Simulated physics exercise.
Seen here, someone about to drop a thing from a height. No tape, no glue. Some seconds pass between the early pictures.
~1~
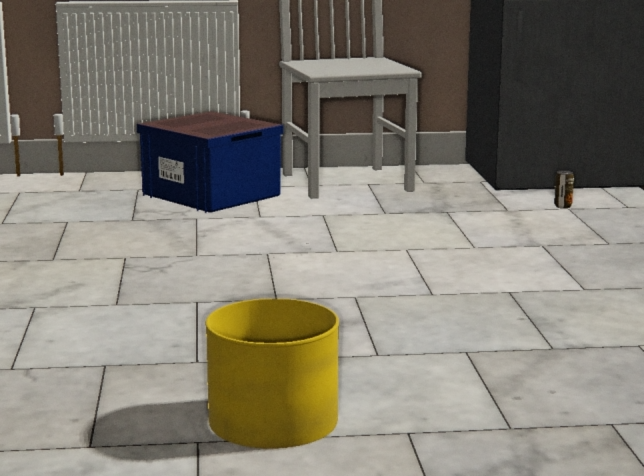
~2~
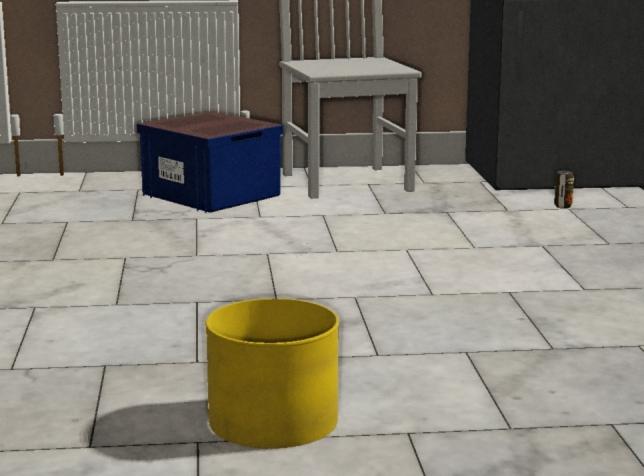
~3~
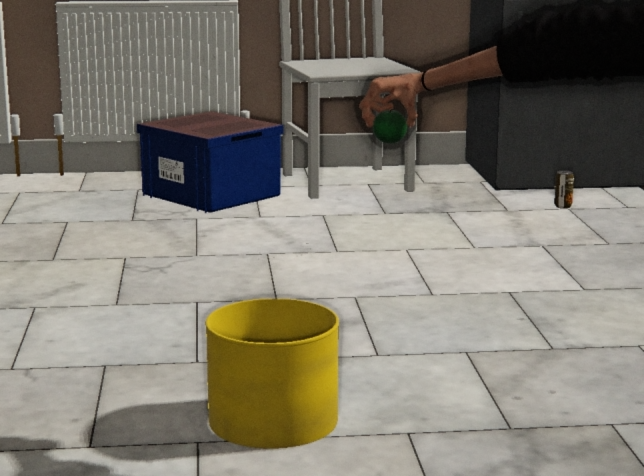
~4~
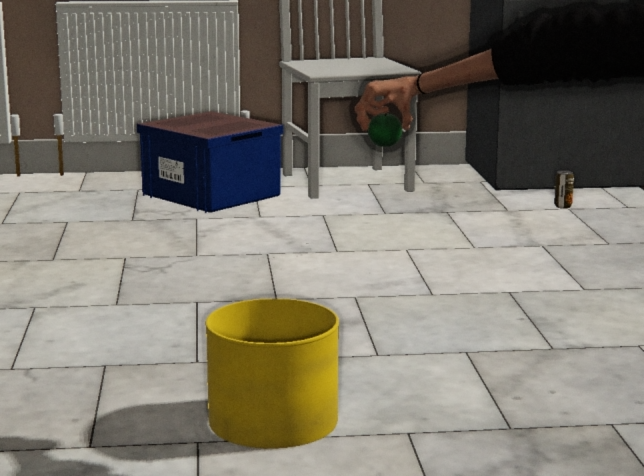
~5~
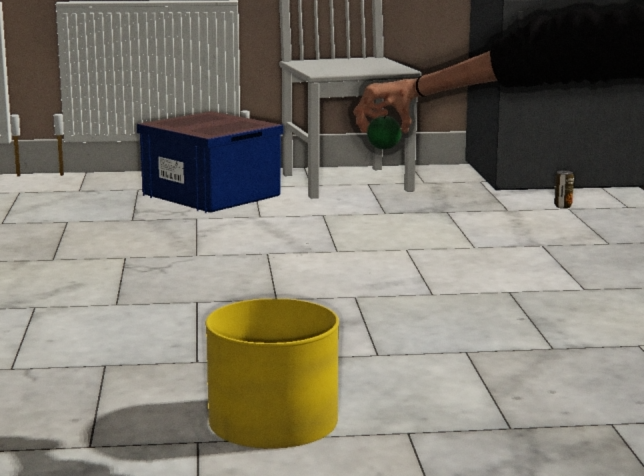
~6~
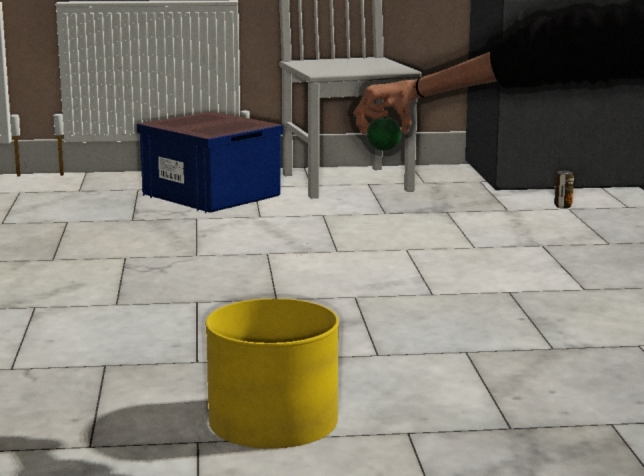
A hand holding a round green object comes into view from the right, on a dark-sleeved arm, above a tiled floor with a yellow bin, a blue box and a chair. It shifts very slightly left and down, then stays almost still in front of the chair, still gripping the object.
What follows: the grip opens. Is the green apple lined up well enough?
In the end the green apple misses.
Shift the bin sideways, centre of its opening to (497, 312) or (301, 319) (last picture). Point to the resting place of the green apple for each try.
About (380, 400) and (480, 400).
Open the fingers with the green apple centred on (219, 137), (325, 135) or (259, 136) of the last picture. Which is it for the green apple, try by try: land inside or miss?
Try by try, it is caught; ends up inside; drops into the container.
Then, 0.28 s after the last picture, green apple falling near (382, 265).
At rest, the green apple falls beside it, near (380, 401).
